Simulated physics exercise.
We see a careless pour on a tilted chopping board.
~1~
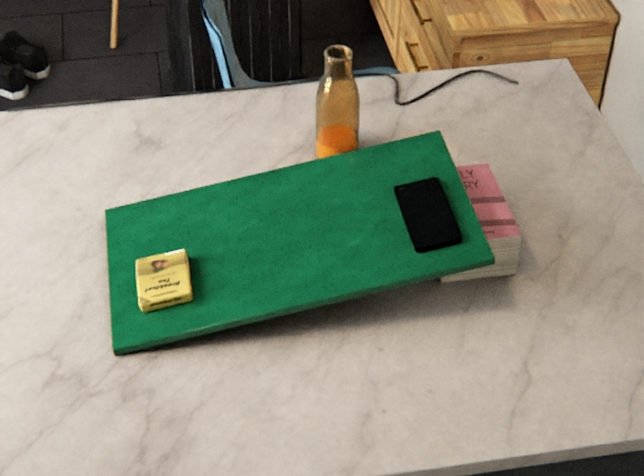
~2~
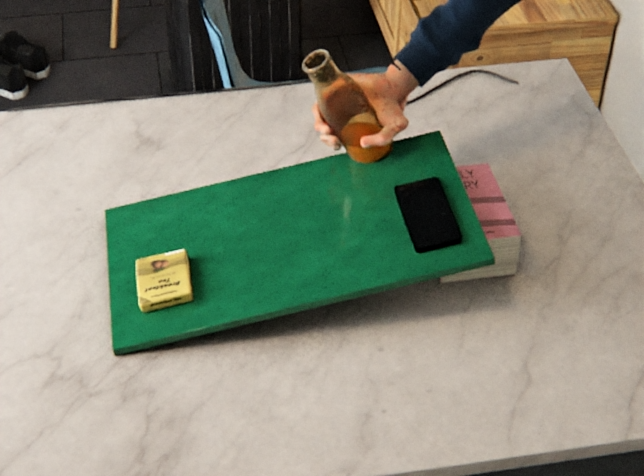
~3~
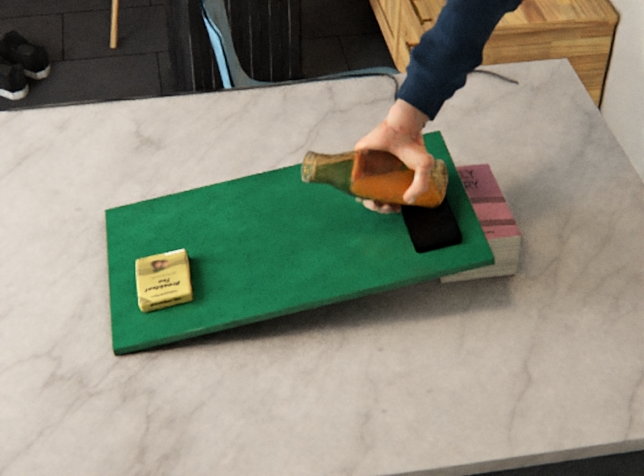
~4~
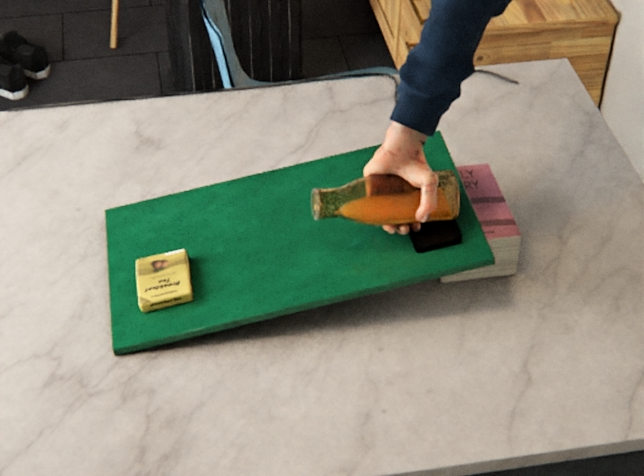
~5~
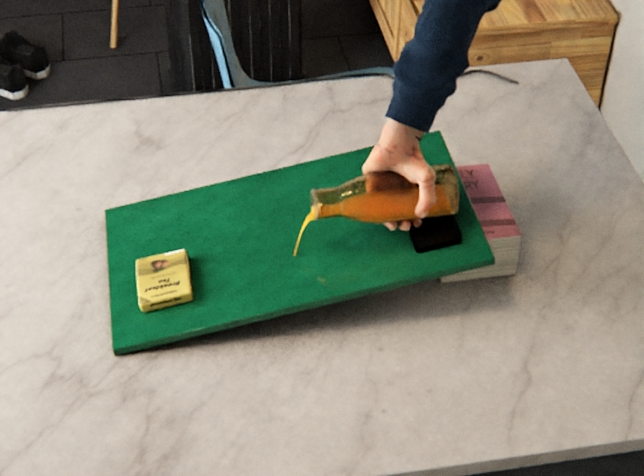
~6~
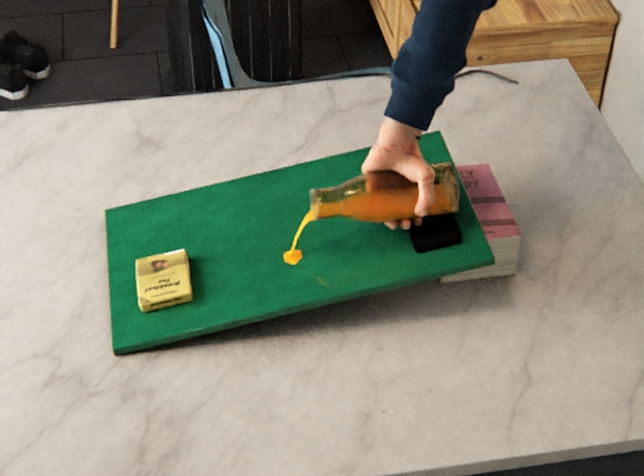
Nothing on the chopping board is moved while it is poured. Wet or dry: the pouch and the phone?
On the left the pouch gets wet, on the right the phone stays dry.
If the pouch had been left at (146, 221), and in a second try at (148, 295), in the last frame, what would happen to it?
One: It remains untouched. Two: It is reached.
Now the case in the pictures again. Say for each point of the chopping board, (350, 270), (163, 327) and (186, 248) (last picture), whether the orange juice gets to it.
In turn: Untouched, wet, in the puddle.
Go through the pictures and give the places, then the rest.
In the first picture, the chopping board slopes down to the left; milk bottle (338, 103) nearly empty; pouch (164, 280); phone (427, 214).
In the second picture, milk bottle (344, 105) tipped 30° with all of its load; pouch (164, 280).
In the third picture, milk bottle (371, 175) tipped 75° with all of its load; phone (427, 214).
In the fourth picture, the chopping board slopes down to the left; milk bottle (382, 199) tipped 85° with all of its load; pouch (164, 280).
In the fifth picture, the first of it lands; milk bottle (381, 197) tipped 90° with all of its load; phone (427, 214).
In the sixth picture, the first of it lands; milk bottle (381, 196) tipped 90° with all of its load; pouch (164, 280); phone (427, 214).
Soon after, it runs down to the left; the pouch is wet; the phone is dry.
Later, it runs down to the left and off the end; the pouch is wet; the phone is dry.
In the end, it runs down to the left and off the end; the pouch is wet; the phone is dry.
